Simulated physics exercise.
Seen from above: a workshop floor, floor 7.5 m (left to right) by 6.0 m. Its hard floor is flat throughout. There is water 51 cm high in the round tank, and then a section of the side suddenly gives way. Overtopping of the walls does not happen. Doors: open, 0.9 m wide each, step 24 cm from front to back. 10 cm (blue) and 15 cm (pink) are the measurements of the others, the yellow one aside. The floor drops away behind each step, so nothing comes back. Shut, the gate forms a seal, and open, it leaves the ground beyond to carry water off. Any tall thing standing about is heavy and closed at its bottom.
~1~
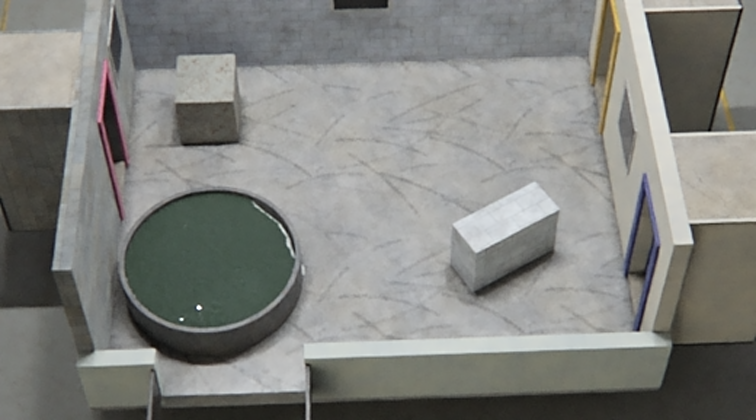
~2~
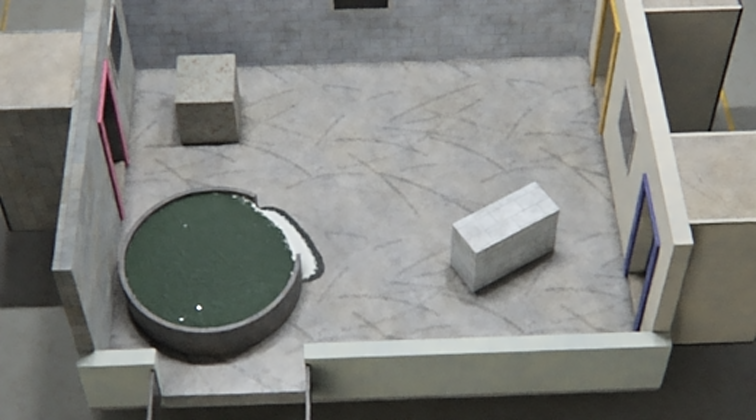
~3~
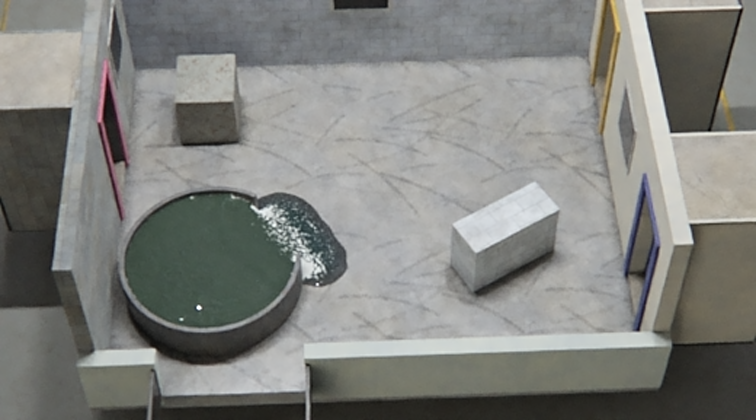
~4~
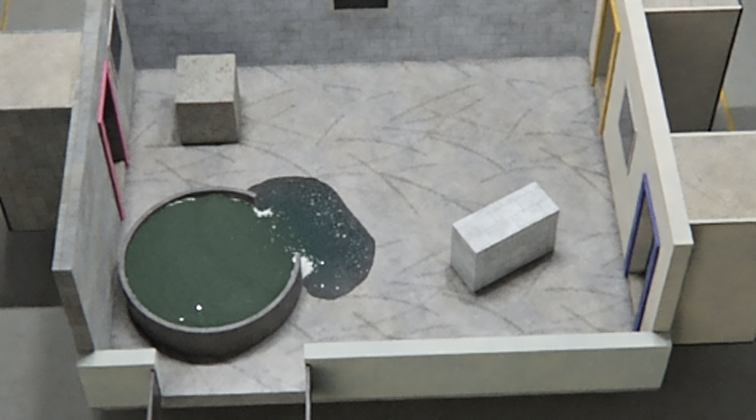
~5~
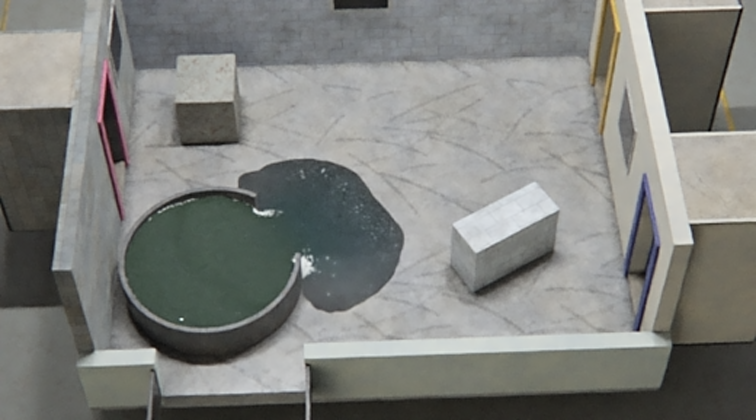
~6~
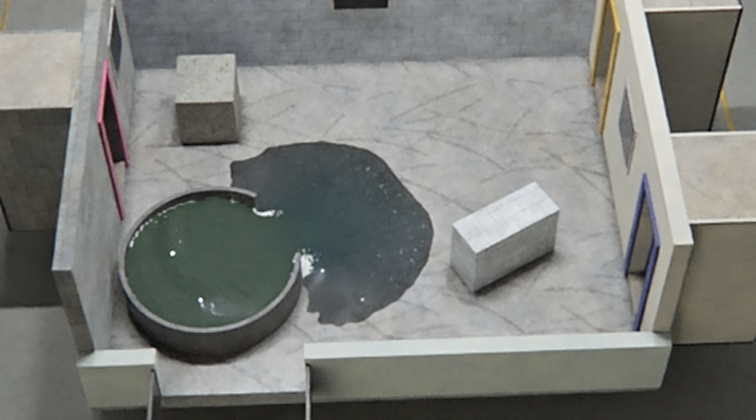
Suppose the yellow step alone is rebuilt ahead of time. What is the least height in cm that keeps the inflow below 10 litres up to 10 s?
About 19 cm.
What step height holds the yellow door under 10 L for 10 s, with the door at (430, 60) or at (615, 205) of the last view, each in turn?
Minimums: Roughly 11.5 cm and 10.5 cm.
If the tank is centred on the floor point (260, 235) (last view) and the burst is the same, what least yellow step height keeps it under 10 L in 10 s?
With that change, some 21 centimetres.
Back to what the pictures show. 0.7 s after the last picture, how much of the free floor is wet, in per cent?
Some 30 per cent is wet.
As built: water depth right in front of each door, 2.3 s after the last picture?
Door by door in cm - yellow 14, blue 0, pink 0.
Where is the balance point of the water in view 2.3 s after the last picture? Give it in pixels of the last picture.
The water is centred around (335, 217) in the last picture's pixels.
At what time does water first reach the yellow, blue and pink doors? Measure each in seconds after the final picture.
Arrival times - yellow 1.8 s, blue 3.2 s, pink 8.0 s.
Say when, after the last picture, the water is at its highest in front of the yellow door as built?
Peak time: About 3.5 s.
Then, 0.7 s after the last picture water covers 30 % of the floor, deepest (24 cm) near (300, 251); it has not reached the yellow door.
Then, 2.3 s after the last picture water covers 55 % of the floor, deepest (31 cm) near (583, 58); 14 cm at the yellow door, 0 litres in over its 20 cm step.
Then, 9.3 s after the last picture water covers 90 % of the floor, deepest (11 cm) near (135, 72); 7 cm at the yellow door, 6 litres in over its 20 cm step.
At the yellow door as built, the water peaked near 23 cm, 3.7 s after the last picture.
Run again over the same 10 s with other heights there, 17 litres in over 16.5 cm, 3 litres over 22 cm. The limit of 10 litres is kept from about 19 cm up.
